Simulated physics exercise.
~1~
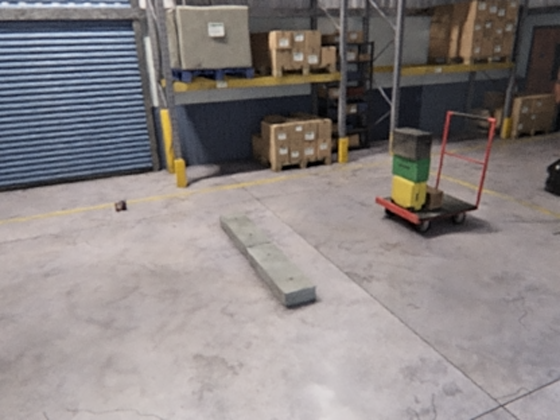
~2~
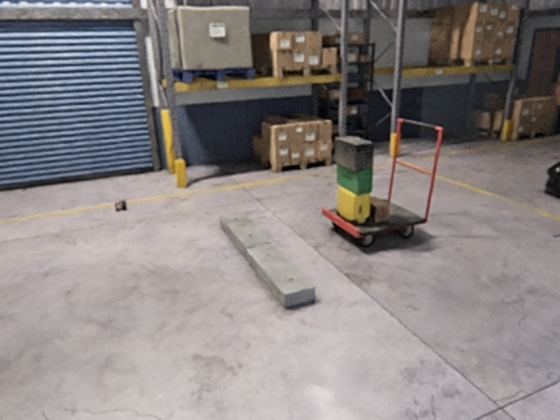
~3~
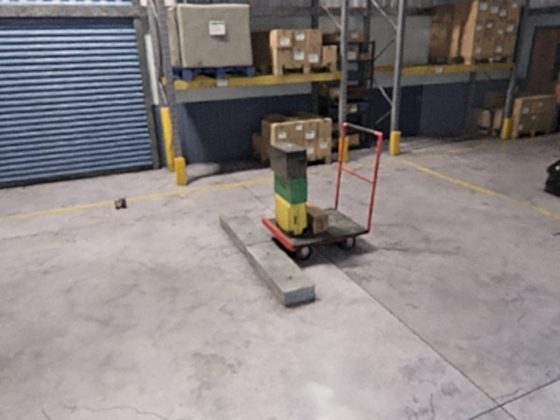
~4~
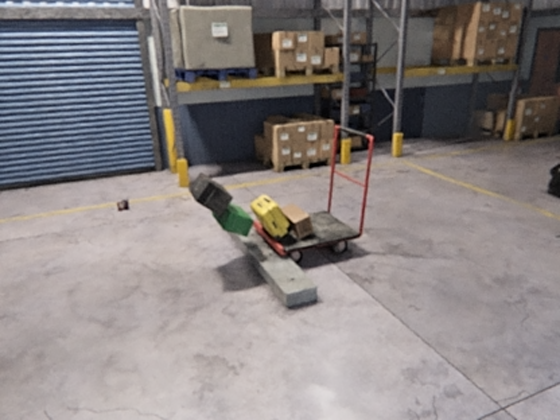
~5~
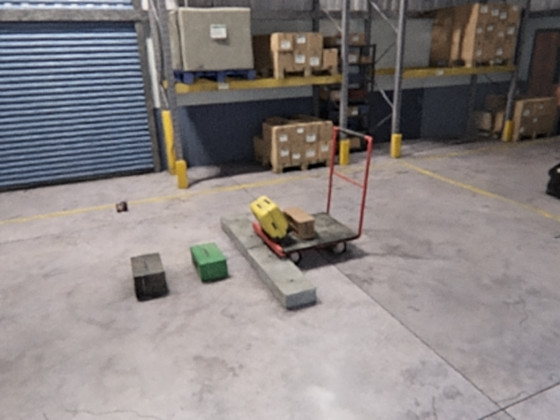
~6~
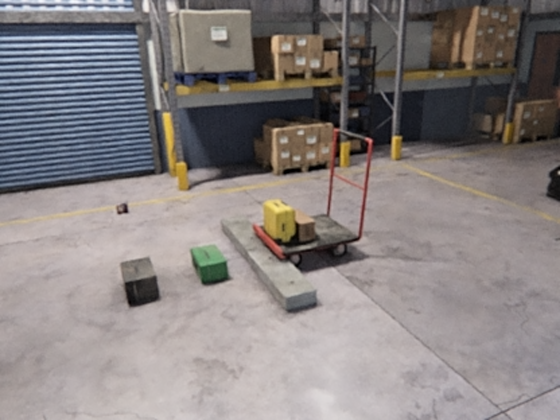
To begin with, a red-framed trolley carrying a stack of black, green and yellow cases, with a small brown box beside them, rolls left across a warehouse floor toward a long grey beam. It reaches the beam and stops against it. The stack pitches forward, and the black and green cases topple over the front while the yellow one tips but stays aboard. The two fallen cases land on the floor beyond the beam. Finally, the yellow case rocks back upright beside the brown box on the halted trolley.
